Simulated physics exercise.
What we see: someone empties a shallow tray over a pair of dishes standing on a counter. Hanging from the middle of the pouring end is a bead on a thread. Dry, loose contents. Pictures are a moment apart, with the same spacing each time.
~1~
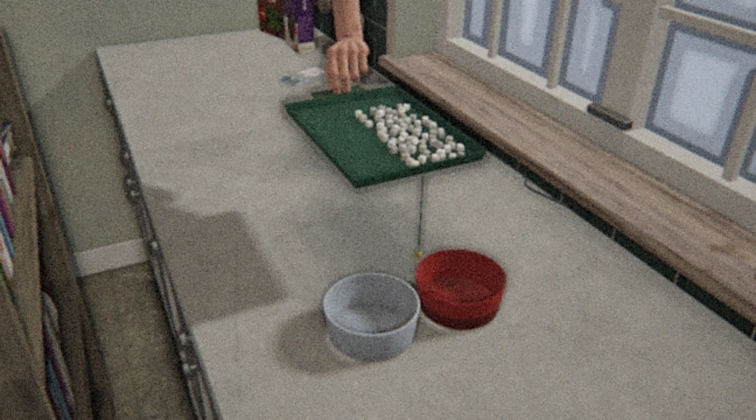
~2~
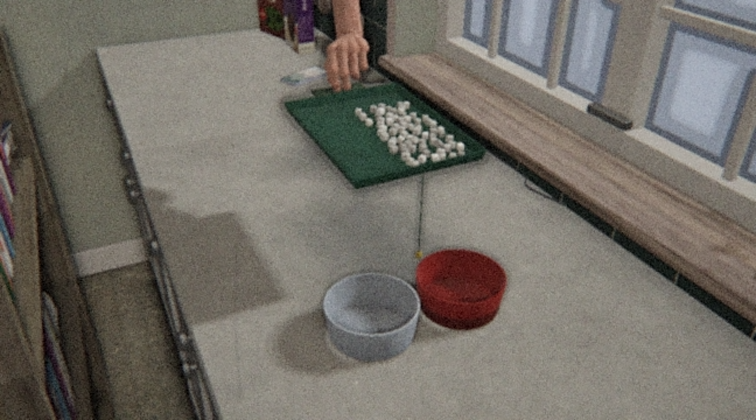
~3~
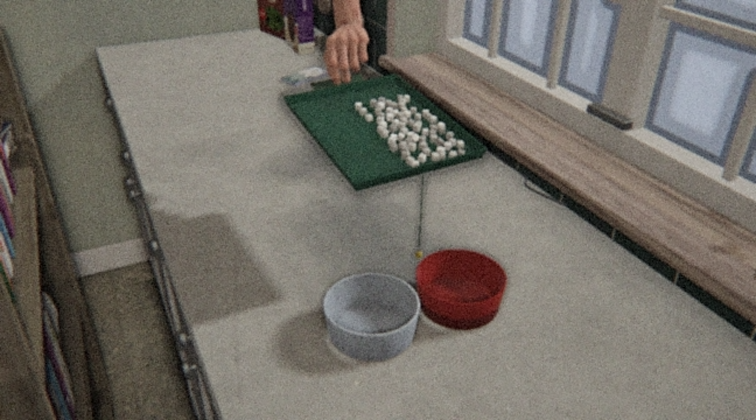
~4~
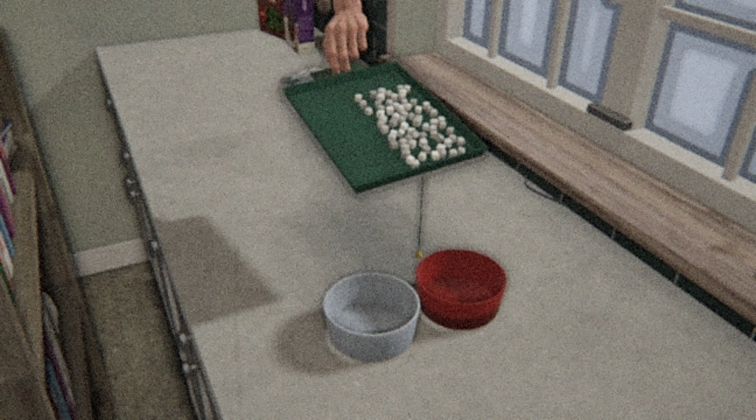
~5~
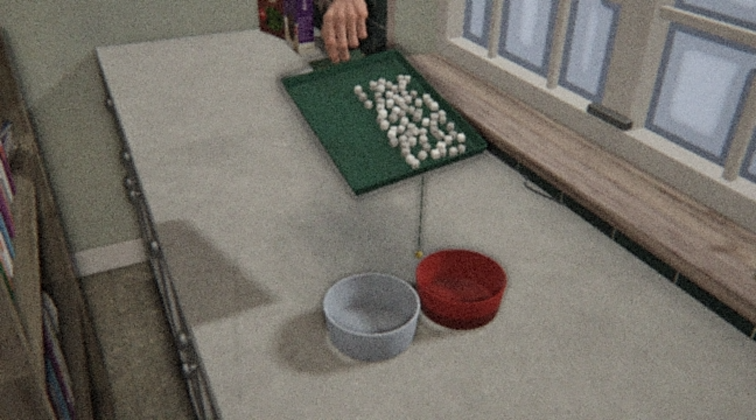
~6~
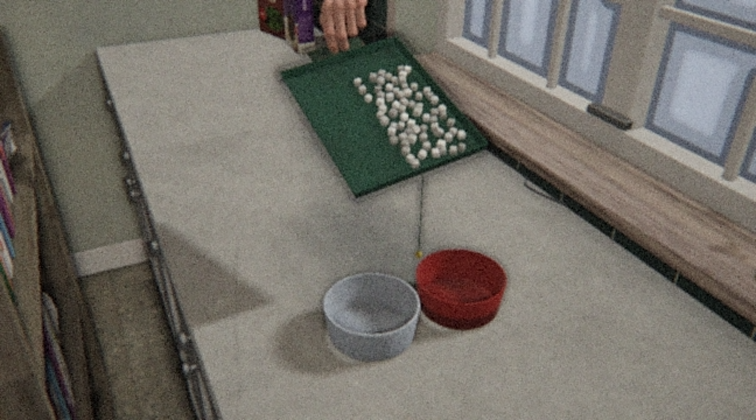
A hand gradually raises the far end of a green tray holding white cubes.
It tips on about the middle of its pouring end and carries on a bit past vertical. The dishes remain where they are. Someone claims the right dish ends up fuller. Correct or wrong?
Wrong - the left dish ends fuller.
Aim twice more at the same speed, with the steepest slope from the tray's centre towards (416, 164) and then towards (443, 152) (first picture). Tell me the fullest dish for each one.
Results - the dish on the right side first, the dish on the right side second.
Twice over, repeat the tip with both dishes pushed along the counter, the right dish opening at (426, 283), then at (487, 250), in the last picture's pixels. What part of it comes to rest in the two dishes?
60 and 70 in a hundred, in turn.
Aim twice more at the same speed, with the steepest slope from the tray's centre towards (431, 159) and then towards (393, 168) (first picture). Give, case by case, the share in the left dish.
For the first aim it is 0 in a hundred, for the second 60 in a hundred.
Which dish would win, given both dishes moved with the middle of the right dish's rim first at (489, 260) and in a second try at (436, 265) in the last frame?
The first time the left-side one comes out ahead, then the left-side one the second time.
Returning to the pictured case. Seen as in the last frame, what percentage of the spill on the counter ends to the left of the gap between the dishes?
I'd put it at close to 70 per cent.
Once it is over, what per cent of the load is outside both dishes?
Close to 30 percent, I reckon.
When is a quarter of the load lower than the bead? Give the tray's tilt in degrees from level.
It is at around 80 degrees.
Soon after the last picture, tray tipped steeply; nearly all on the tray; a stray few in the air.
A little later, tray tipped right over; about two thirds on the tray; about a third in the left dish; a small part outside both; a stray few in the air.
Later still, tray tipped past a quarter turn; about two thirds in the left dish; a small part in the right dish; about a third outside both.
At rest, tray tipped past a quarter turn; about two thirds in the left dish; a small part in the right dish; about a third outside both.
